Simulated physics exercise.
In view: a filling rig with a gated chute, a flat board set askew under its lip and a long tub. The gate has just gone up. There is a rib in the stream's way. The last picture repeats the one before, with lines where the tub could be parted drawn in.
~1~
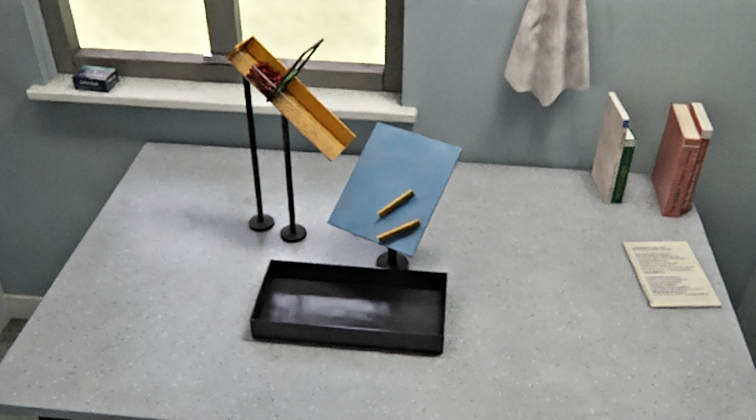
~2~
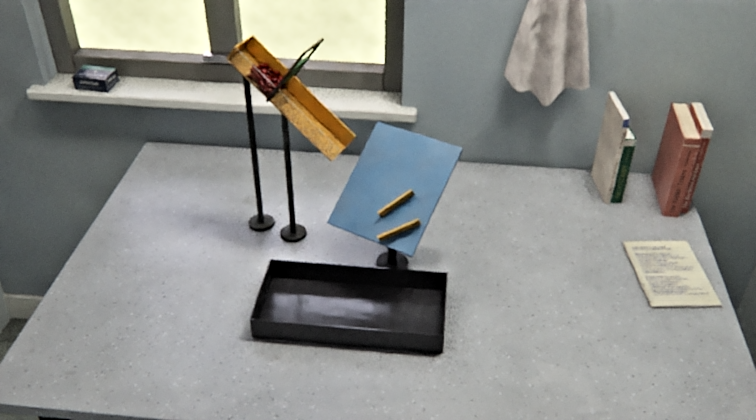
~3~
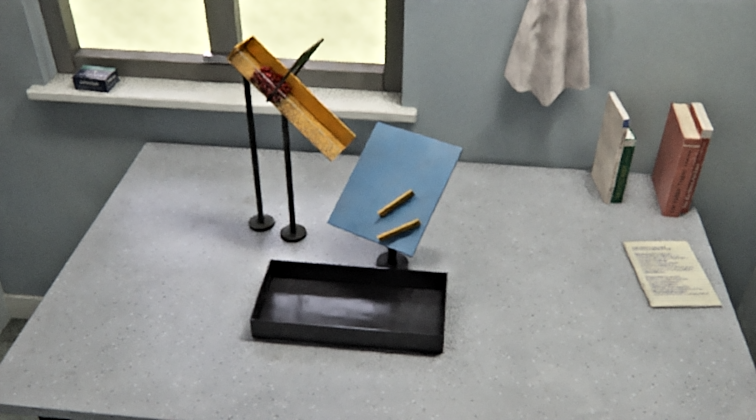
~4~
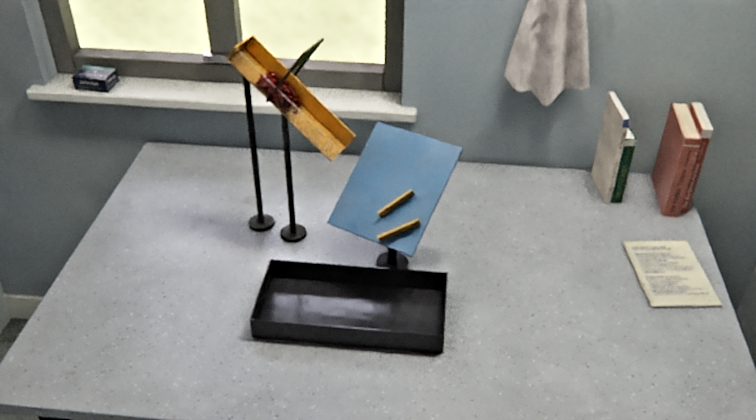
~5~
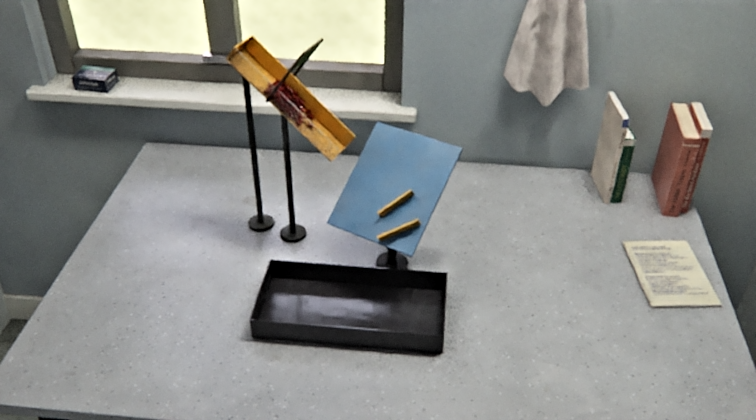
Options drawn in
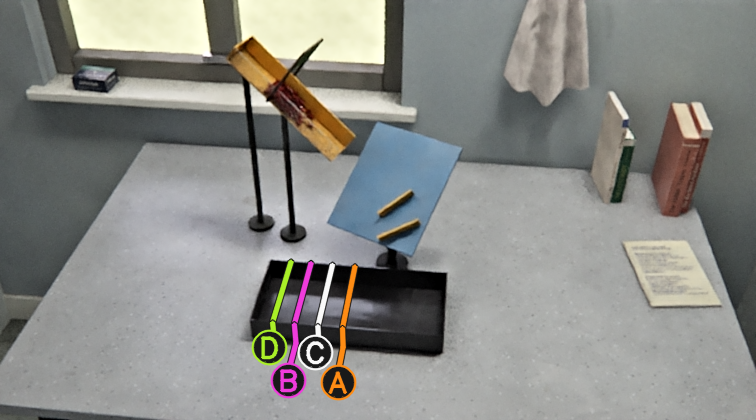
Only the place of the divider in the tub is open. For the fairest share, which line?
The answer is line A.
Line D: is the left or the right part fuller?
The right side.
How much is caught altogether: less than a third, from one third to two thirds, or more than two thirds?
More than two thirds.
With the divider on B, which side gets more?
Right.
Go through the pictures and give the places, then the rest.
In the first picture, load behind the gate near (270, 80), kidney beans; lip of the chute near (339, 154), sloping fairly steeply.
In the second picture, middle of the board near (394, 186), tilted fairly steeply; middle of its low edge near (368, 239); of its high edge near (419, 134).
In the third picture, front corners of the tub near (250, 319) and (444, 335), empty; front of the load near (285, 97).
In the fourth picture, middle of the load near (277, 92); its front near (296, 110), close to a quarter of the way to the lip; rib from (418, 219) to (377, 237); rib from (412, 190) to (378, 213).
In the fifth picture, middle of the load near (286, 101); its front near (311, 126), close to half of the way to the lip.
On the marked copy, line A crosses the front rim at (342, 327); line B crosses the front rim at (294, 323); line C crosses the front rim at (318, 325); line D crosses the front rim at (272, 321).
If A is chosen, of what is caught, close to half on the left of the divider, close to half on the right.
If B is chosen, of what is caught, only a few on the left of the divider, all but a few on the right.
If C is chosen, of what is caught, only a few on the left of the divider, all but a few on the right.
If D is chosen, of what is caught, none at all on the left of the divider, the whole lot on the right.
